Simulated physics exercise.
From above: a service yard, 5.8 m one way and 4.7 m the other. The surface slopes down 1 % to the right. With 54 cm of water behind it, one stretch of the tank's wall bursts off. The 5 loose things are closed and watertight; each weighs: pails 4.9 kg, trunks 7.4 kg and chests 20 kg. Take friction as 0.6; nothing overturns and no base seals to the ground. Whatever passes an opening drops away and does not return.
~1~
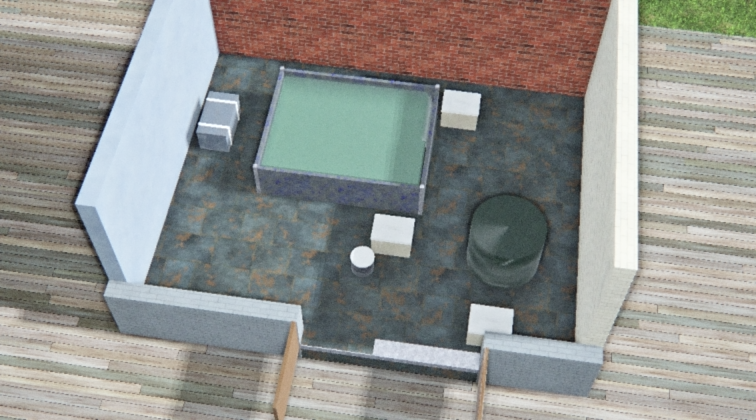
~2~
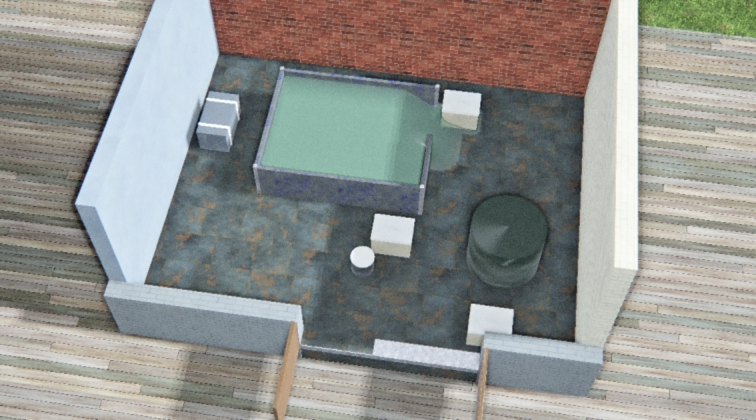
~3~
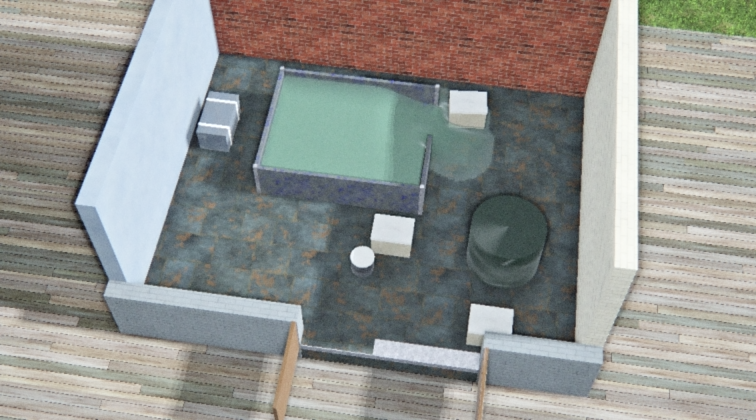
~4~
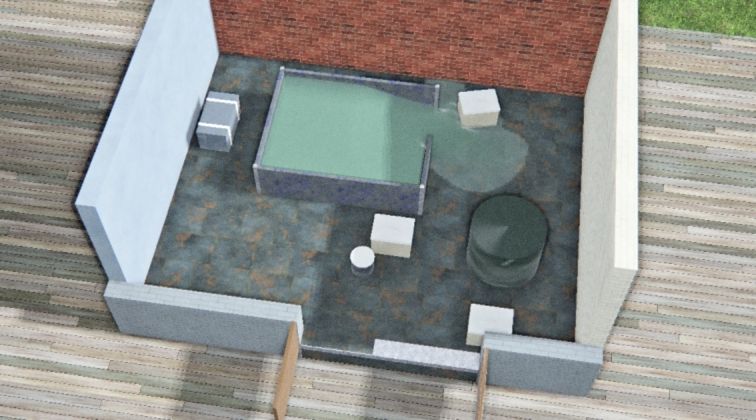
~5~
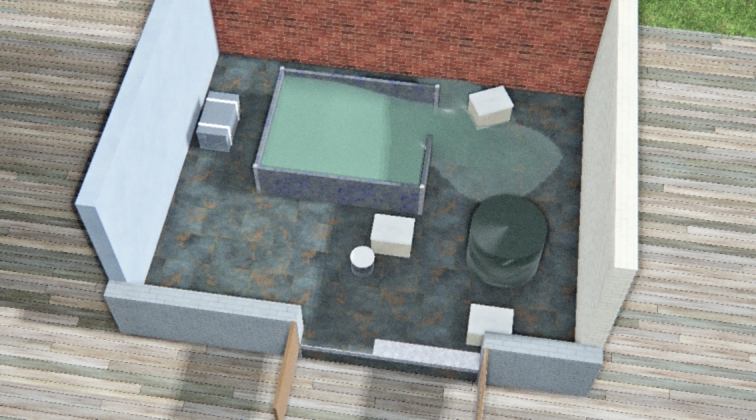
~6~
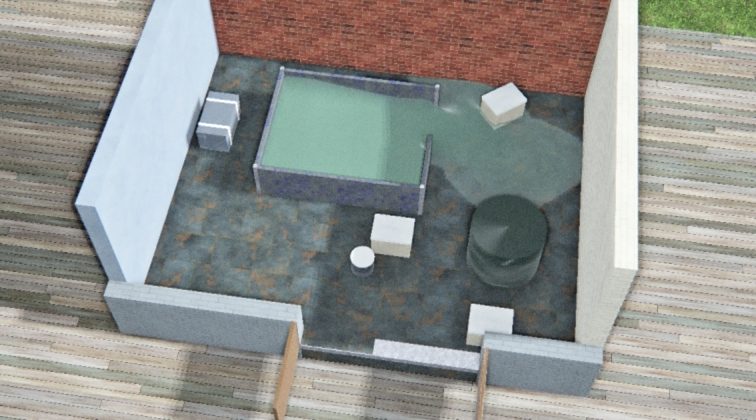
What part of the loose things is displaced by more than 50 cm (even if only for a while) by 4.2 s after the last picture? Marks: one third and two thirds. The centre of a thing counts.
Share: From one to two thirds.
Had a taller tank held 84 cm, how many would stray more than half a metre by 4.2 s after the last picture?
Then 4.
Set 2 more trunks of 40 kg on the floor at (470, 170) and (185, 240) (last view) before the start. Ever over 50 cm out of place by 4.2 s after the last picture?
In that order: Past it, less.
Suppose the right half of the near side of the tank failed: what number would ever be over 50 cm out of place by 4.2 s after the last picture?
Then 3.
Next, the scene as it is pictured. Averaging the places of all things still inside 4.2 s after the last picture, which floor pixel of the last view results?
Around (371, 252).
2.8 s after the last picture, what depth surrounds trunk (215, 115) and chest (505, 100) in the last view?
Roughly 0 and 19 cm.
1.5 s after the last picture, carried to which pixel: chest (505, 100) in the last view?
Near (559, 119).
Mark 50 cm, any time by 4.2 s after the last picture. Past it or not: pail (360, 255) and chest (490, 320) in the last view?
In that order: Under, past it.
Then, 0.4 s after the last picture 1 of 5 are over 50 cm from their spots; 0 afloat.
Then, 1.5 s after the last picture 1 of 5 are over 50 cm from their spots; 1 afloat.
Then, 2.8 s after the last picture 1 of 5 are over 50 cm from their spots; 1 afloat.
Then, 4.2 s after the last picture 2 of 5 are over 50 cm from their spots, and 2 have been at some point; 1 afloat.
